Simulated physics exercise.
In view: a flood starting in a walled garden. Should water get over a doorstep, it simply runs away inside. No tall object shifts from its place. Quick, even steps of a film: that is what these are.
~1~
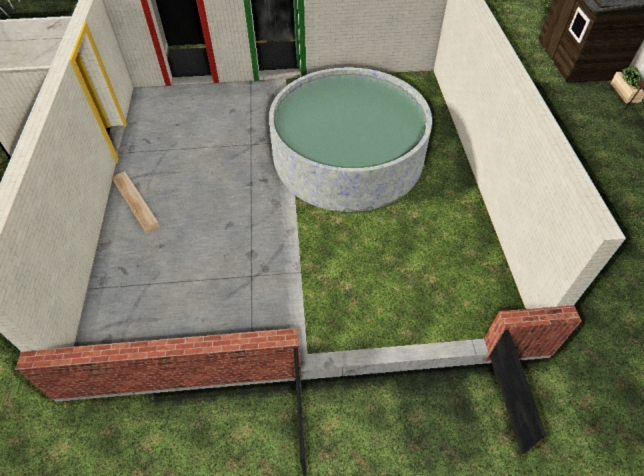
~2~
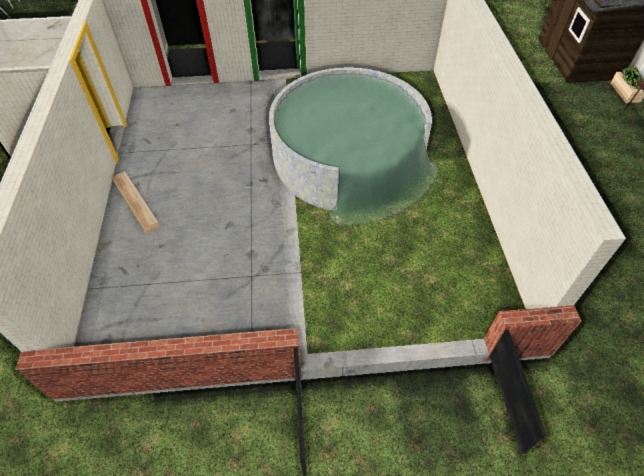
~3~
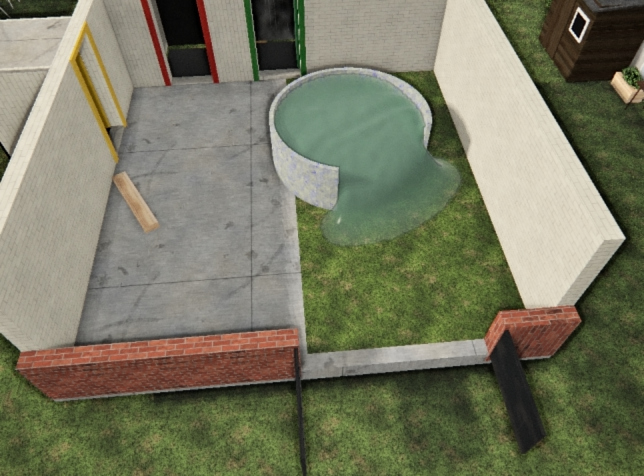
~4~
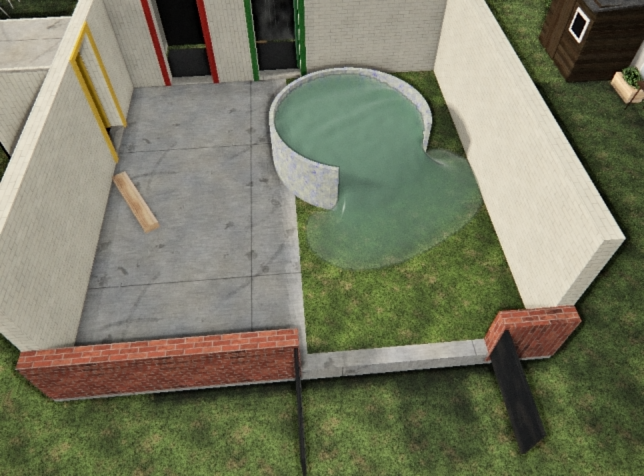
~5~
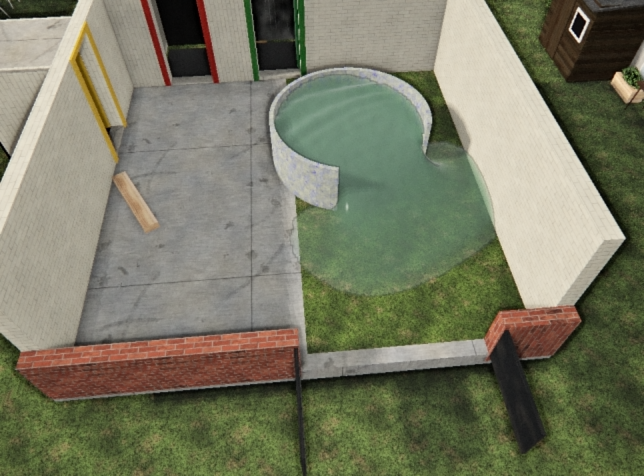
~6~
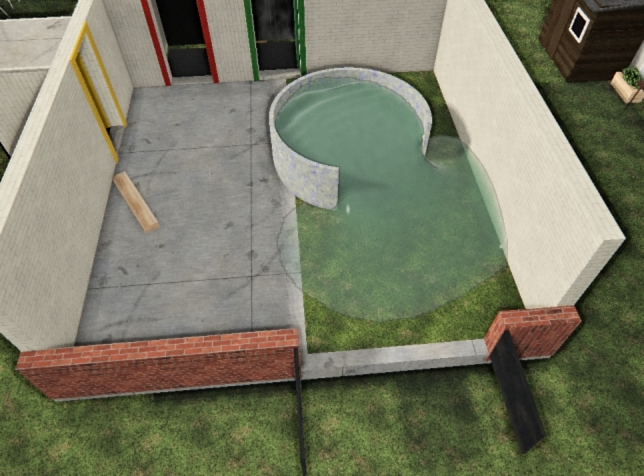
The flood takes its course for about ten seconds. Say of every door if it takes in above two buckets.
Result: Most likely the yellow door will not exceed two buckets, most likely the green door will not exceed two buckets, most likely the red door will not exceed two buckets.
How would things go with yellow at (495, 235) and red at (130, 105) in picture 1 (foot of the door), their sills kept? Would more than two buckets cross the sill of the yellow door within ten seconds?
Result for yellow: It breaks the limit.
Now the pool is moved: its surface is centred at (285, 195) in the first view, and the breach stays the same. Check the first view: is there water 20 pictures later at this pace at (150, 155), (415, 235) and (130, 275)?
The three spots read left dry, swamped, swamped.
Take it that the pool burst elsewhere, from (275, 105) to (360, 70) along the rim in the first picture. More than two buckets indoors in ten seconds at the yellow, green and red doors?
Result: Yellow goes past the limit; green goes past the limit; red goes past the limit.
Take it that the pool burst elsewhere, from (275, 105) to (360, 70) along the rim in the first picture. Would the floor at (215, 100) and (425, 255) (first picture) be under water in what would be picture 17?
Respectively: Drenched and parched.
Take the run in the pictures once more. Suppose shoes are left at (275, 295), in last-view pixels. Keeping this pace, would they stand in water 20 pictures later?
There: Wet.
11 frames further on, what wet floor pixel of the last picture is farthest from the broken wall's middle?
Front's tip: Near (176, 364).
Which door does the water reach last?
Answer: The red one.
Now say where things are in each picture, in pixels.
In the first frame, the round tank at (350, 118) is whole and still.
In the second frame, water pours out at (396, 183) and has run to (332, 212).
In the third frame, the front is at (332, 237), out from the gap at (396, 187).
In the fourth frame, water pours out at (396, 189) and has run to (318, 250).
In the fifth frame, water pours out at (395, 190) and has run to (334, 284).
In the sixth frame, the front is at (332, 305), out from the gap at (395, 190).
A moment on, water covers 35 % of the floor; the yellow door not reached, the green door not reached, the red door not reached.
Next, water covers 35 % of the floor; the yellow door not reached, the green door not reached, the red door not reached.
Then, water covers 45 % of the floor; the yellow door not reached, the green door not reached, the red door not reached.
Later, water covers 70 % of the floor; the yellow door not reached, the green door not reached, the red door not reached.
In the end, water covers 95 % of the floor; the yellow door wet at the sill, nothing in, the green door wet at the sill, nothing in, the red door wet at the sill, nothing in.
